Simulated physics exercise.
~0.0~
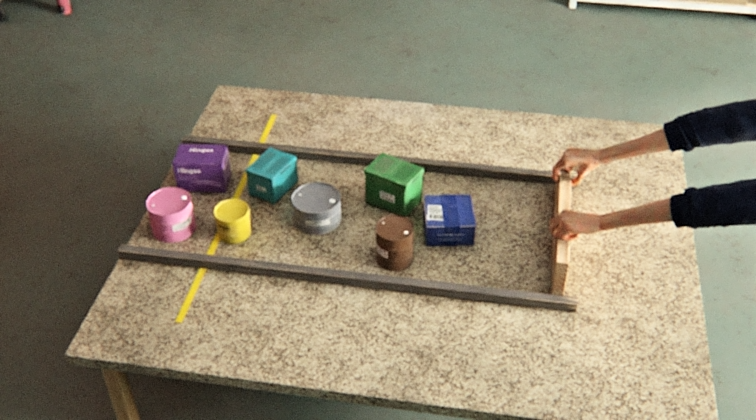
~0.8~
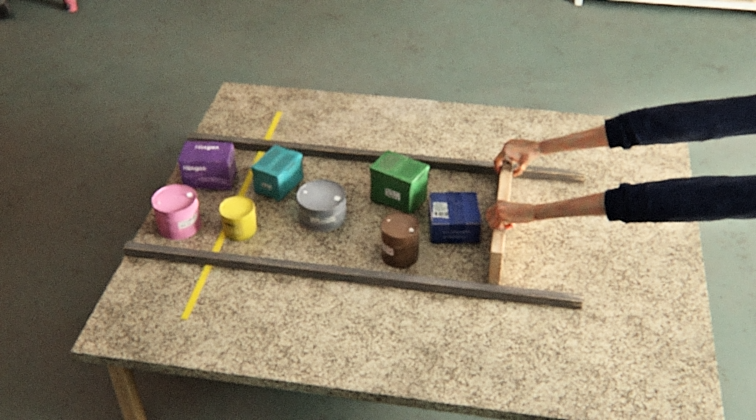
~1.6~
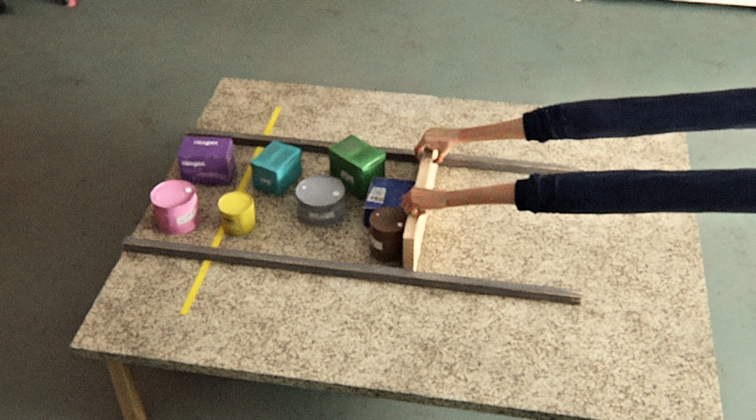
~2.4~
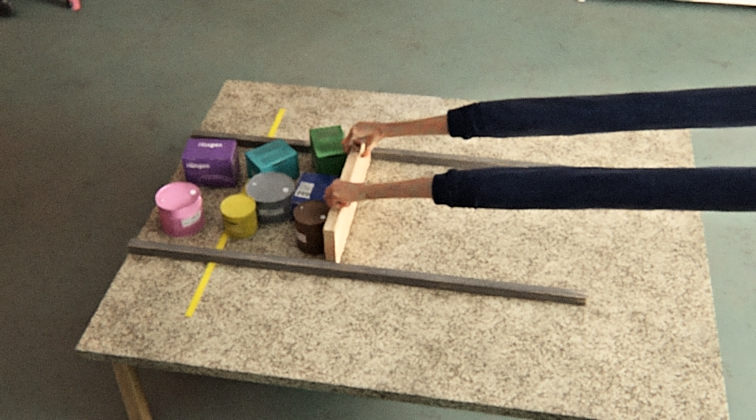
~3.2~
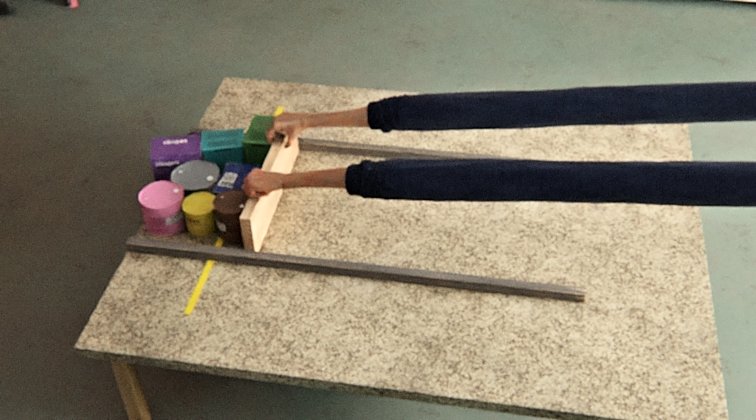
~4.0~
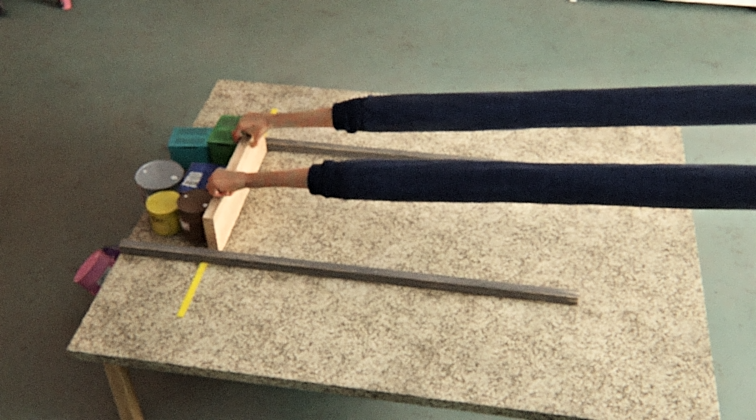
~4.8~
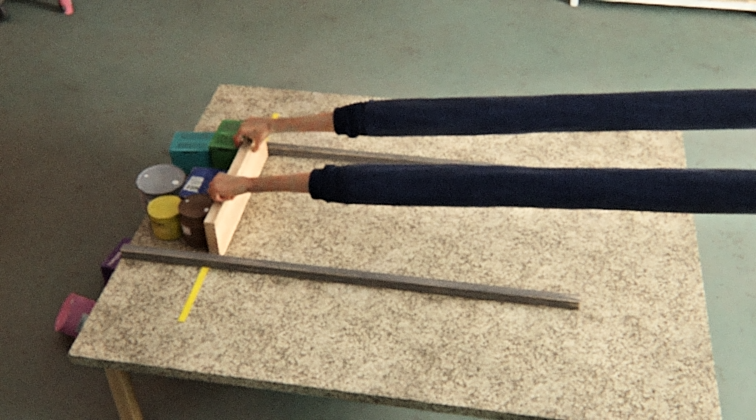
A pale wooden plank, held upright by two dark-sleeved hands, slides left between two grey battens on a speckled platform seen from above. Ahead of it stand a blue parcel, brown canister, green box, grey tub and teal box, with purple, pink and yellow containers farther left near a yellow tape strip. The plank gathers the blue, brown and green items, then bunches the rest together towards the left edge. The pink canister tips over the edge and the purple box goes too. The plank halts, leaving the other six packed against the edge, still on the platform.
